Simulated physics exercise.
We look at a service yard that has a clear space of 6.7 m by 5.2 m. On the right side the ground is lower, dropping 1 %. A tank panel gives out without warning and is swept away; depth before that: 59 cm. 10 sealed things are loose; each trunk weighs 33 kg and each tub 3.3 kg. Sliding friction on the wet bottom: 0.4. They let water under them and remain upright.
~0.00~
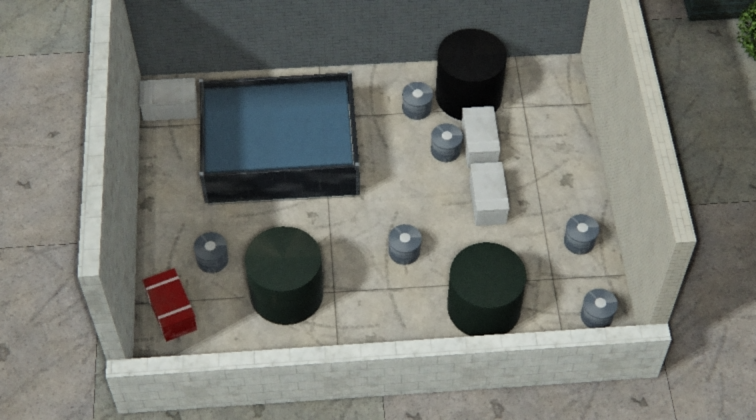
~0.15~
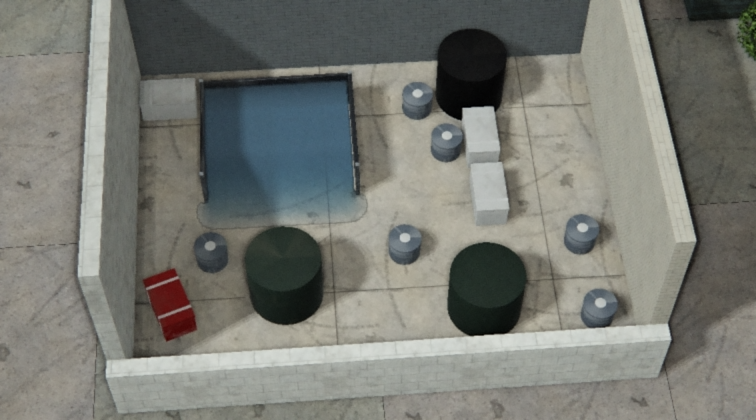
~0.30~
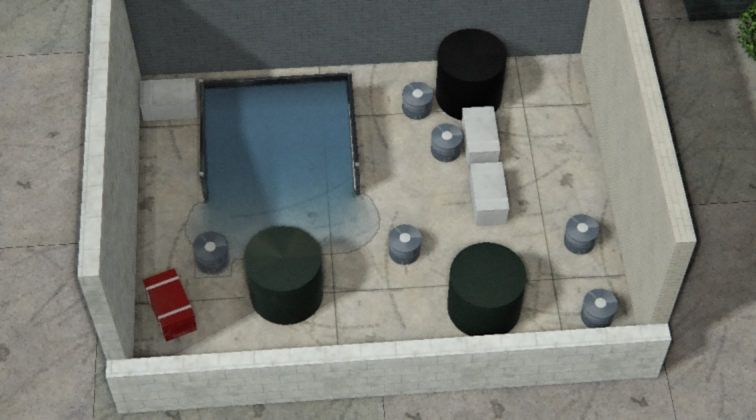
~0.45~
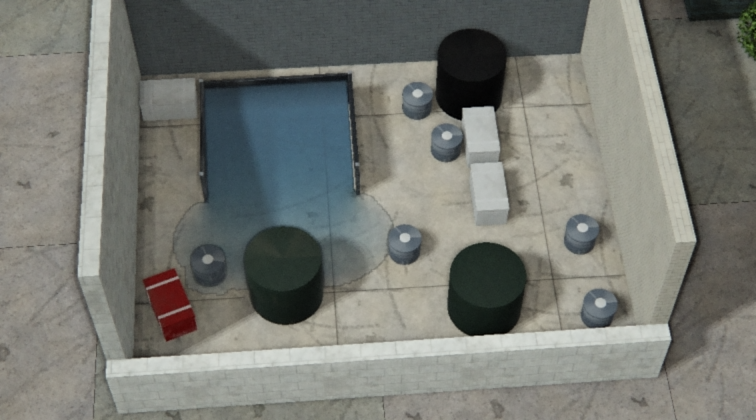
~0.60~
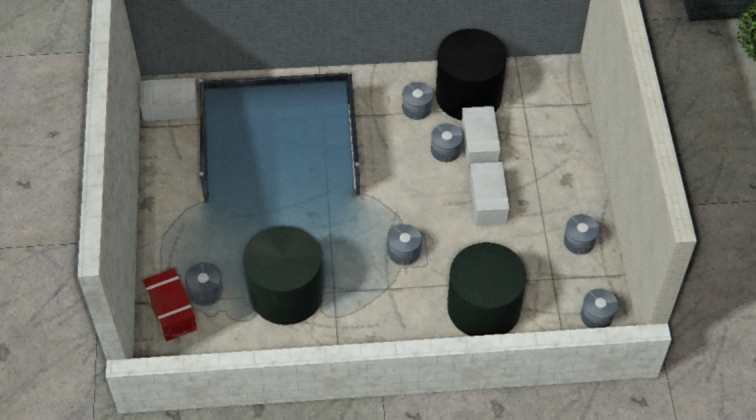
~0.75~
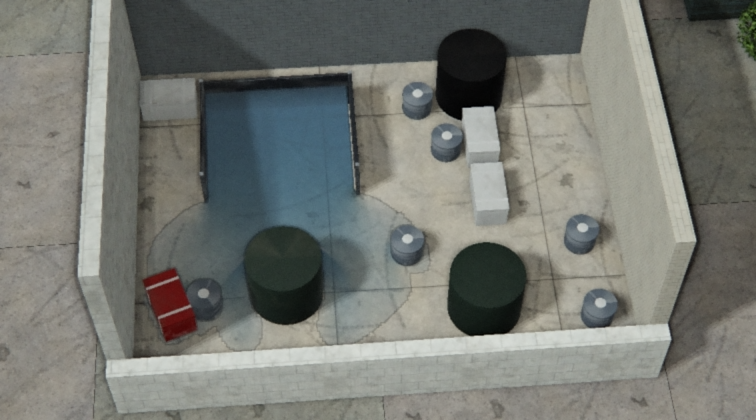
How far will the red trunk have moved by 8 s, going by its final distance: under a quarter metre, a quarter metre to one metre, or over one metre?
Its displacement will be large.
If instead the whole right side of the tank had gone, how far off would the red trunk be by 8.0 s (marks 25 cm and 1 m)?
In that case the red trunk stays put.
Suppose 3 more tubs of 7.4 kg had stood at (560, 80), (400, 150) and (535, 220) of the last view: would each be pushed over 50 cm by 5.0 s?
Answers, first to last: Not exceeding, not exceeding, exceeding.
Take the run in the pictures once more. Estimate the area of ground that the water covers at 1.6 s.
Flooded: Near 14 m2.
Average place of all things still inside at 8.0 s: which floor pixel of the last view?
The average lands around (448, 129).
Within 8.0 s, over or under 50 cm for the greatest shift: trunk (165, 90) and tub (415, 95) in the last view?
Within the limit, then beyond the limit.
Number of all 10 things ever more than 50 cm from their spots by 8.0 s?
I make that 9.
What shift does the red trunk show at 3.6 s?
100 cm or so by then.
After 1.6 s the red trunk is near (146, 315), 0.4 m from its start, aground; 1 afloat.
After 3.6 s the red trunk is near (247, 312), 1.1 m from its start, afloat; 5 afloat.
After 5.6 s the red trunk is near (318, 328), 2.0 m from its start, aground; 5 afloat.
After 8.0 s the red trunk is near (344, 329), 2.4 m from its start, aground; 6 afloat.
